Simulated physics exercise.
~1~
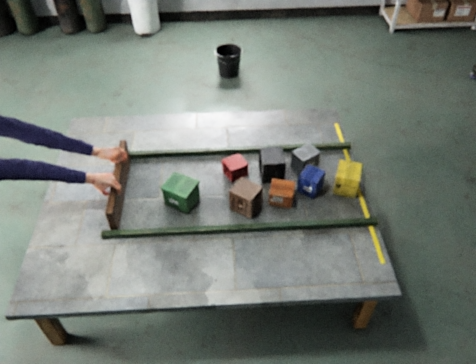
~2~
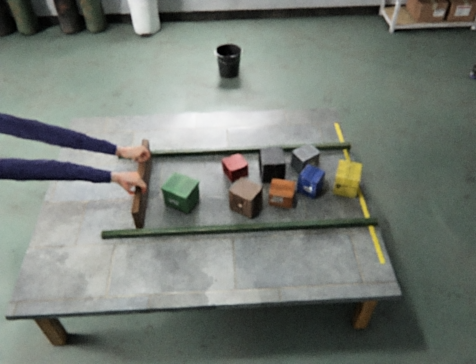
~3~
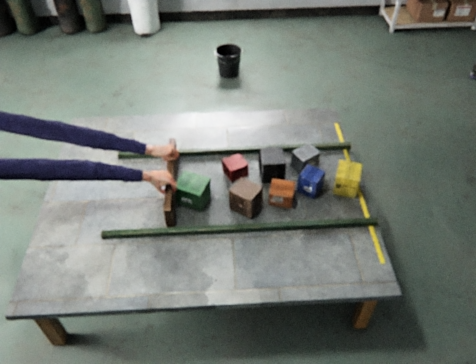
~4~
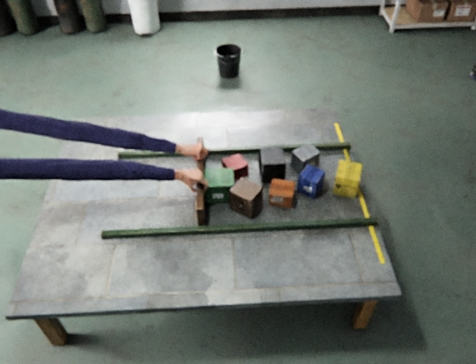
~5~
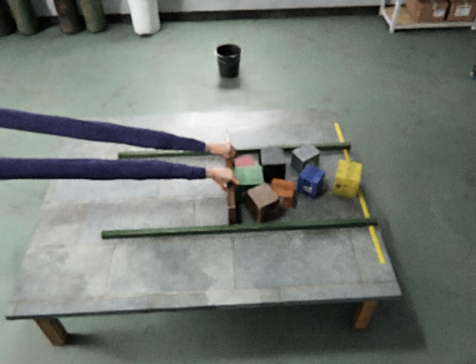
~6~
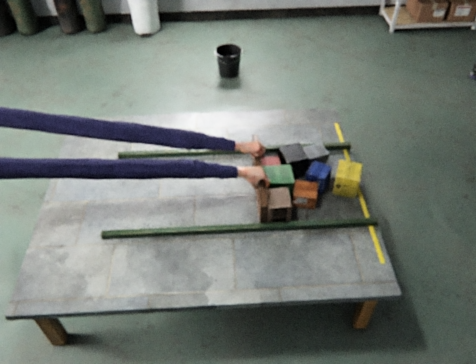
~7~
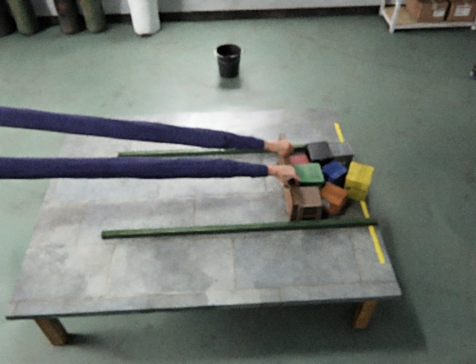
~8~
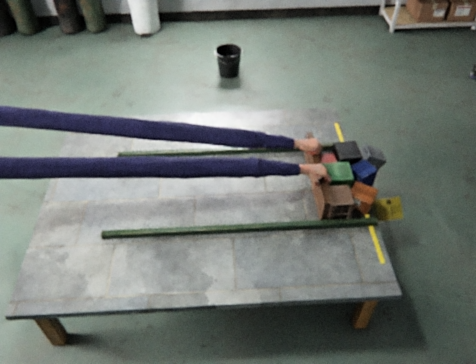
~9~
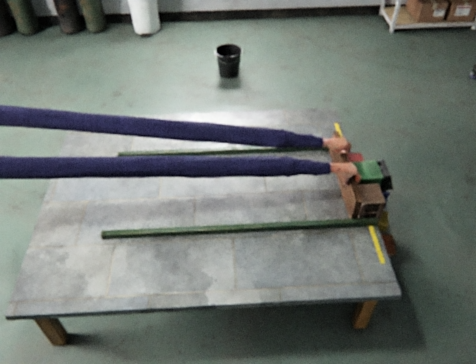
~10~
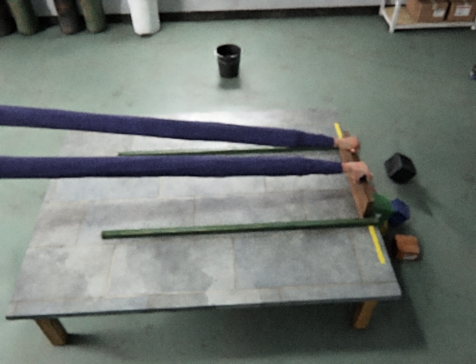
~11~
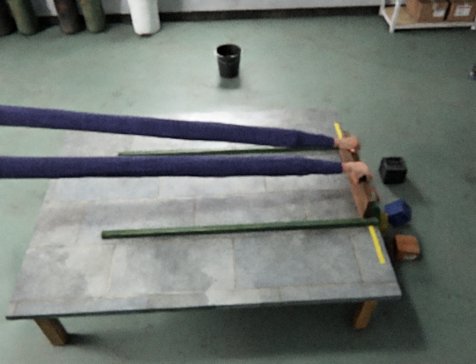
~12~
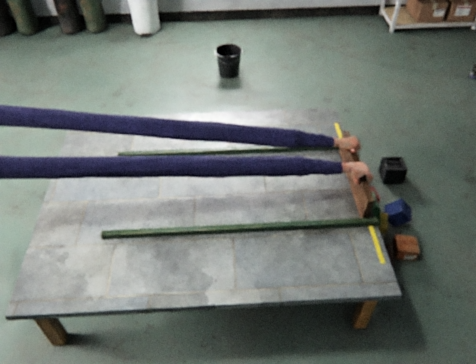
To begin with, two hands in dark blue sleeves hold an upright plank at the left of a low grey table, between two green rails, with colourful boxes spread ahead of it. The plank slides right and meets the green box, pushing it toward the others. Soon the red and brown boxes move too, and everything bunches up near the yellow tape. The cluster is driven over the right edge, and the boxes tumble off. Finally the plank stops by the tape, the tabletop cleared, with black, blue and brownish boxes visible on the floor.
